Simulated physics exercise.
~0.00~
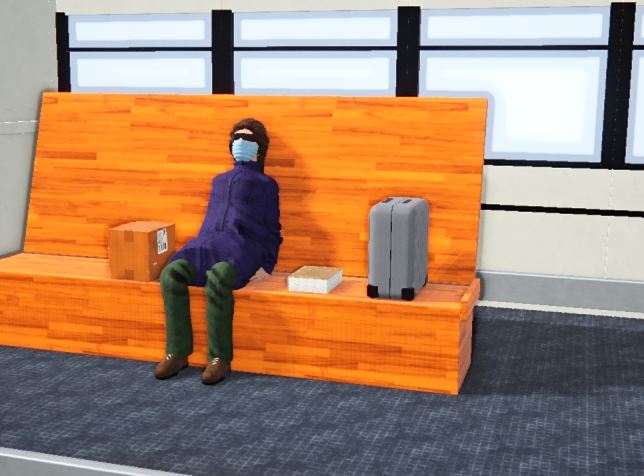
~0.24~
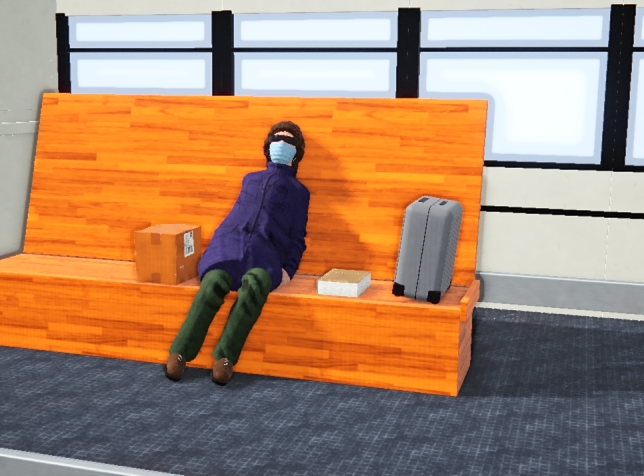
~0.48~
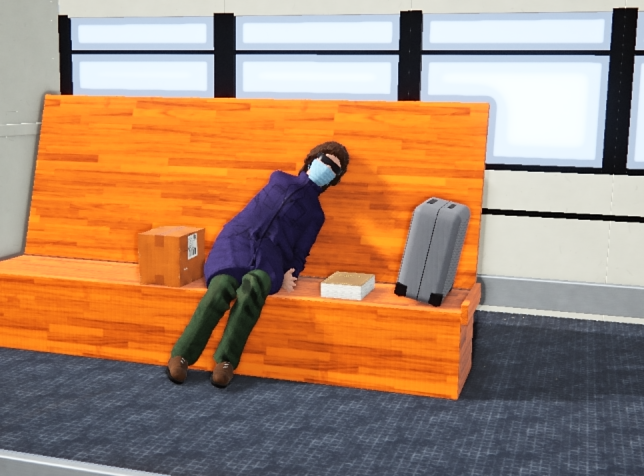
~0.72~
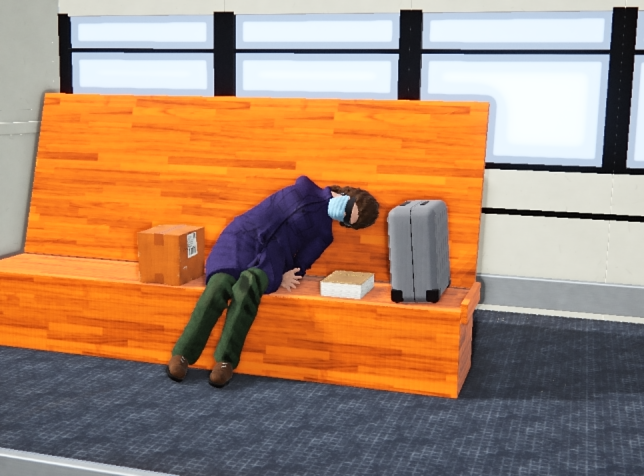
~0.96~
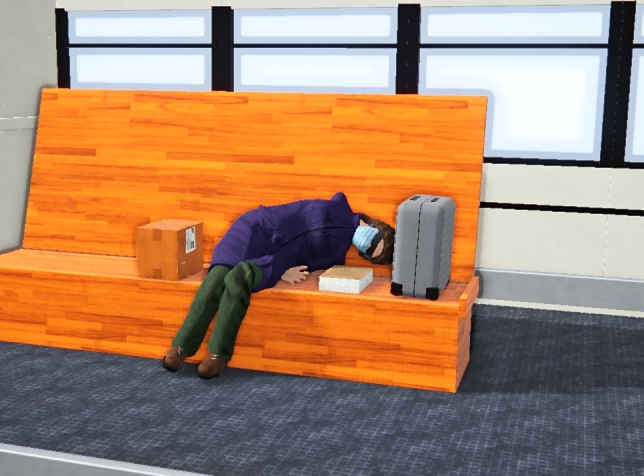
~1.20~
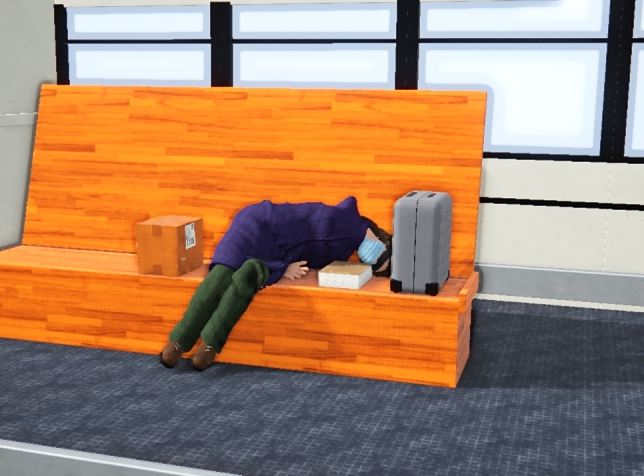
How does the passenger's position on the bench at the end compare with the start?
At the start the passenger sits upright left of the middle of the bench. By the end the passenger is farther right and much lower, slumped sideways along the seat with the head close to the grey case.
A masked passenger in a purple coat and green trousers sits asleep on a long orange wooden bench, seen from the front in a slightly swaying view, with pale windows behind. An orange-brown boxy item rests on the left, with a flat pale-topped item and an upright grey case on the right. The passenger and the loose things shift right along the seat, and the case leans. The passenger tips sideways to the right, arms limp, while the case settles upright again. Finally the passenger lies slumped with the head beside the case, and everything remains on the bench.
